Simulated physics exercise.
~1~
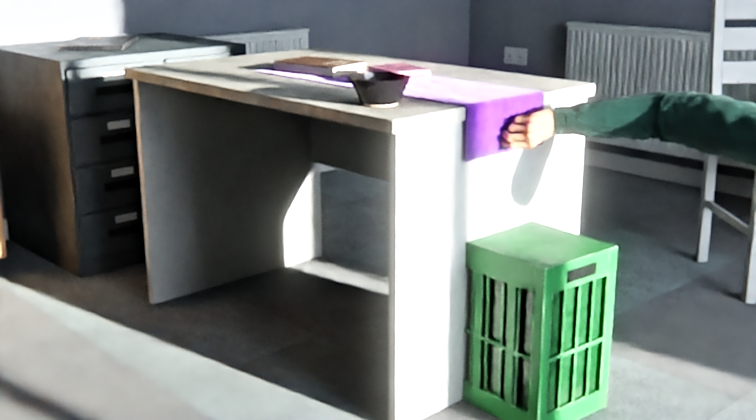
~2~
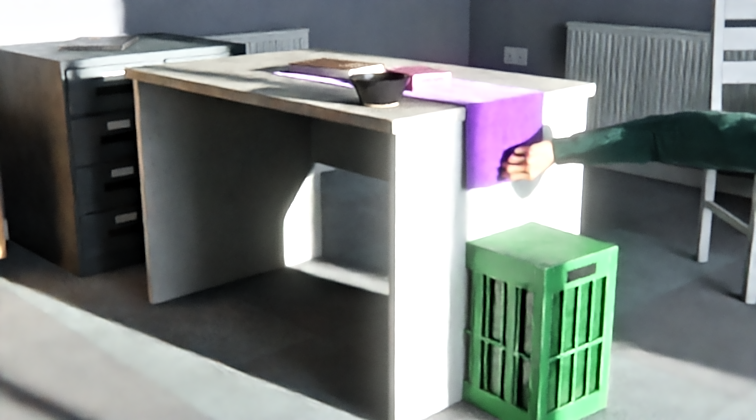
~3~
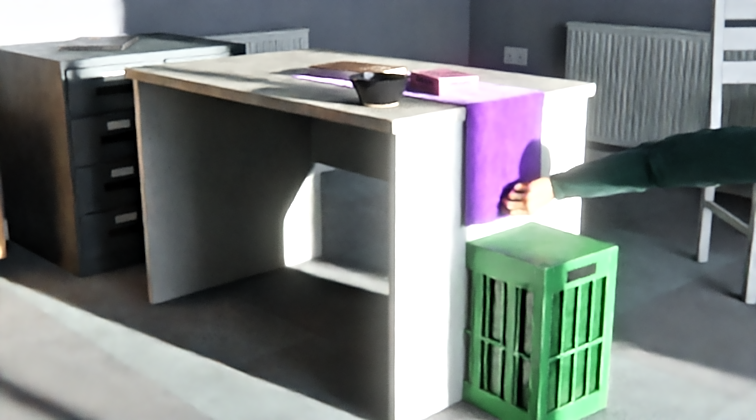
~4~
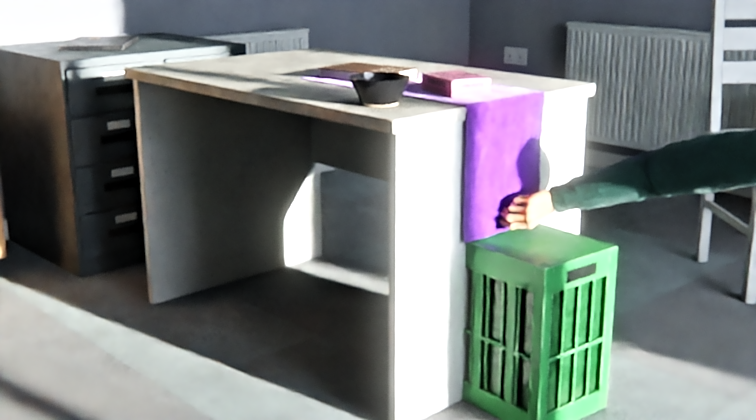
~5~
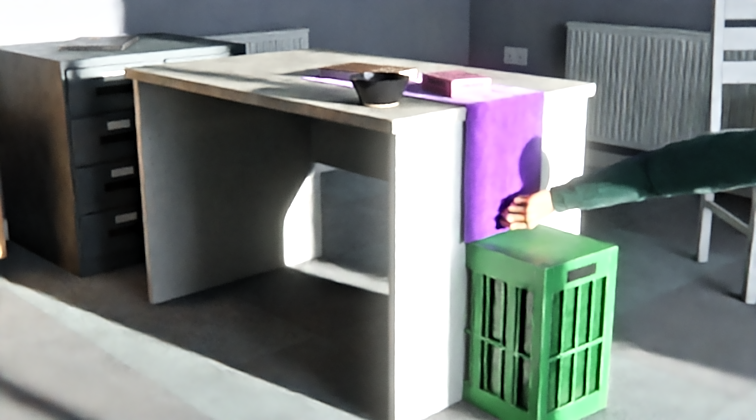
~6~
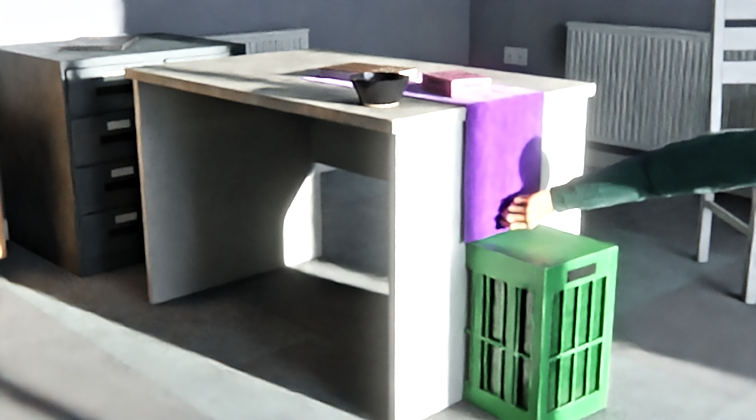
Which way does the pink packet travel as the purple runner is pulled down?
The pink packet moves to the right, carried along the desktop with the runner toward the end where the cloth hangs down.
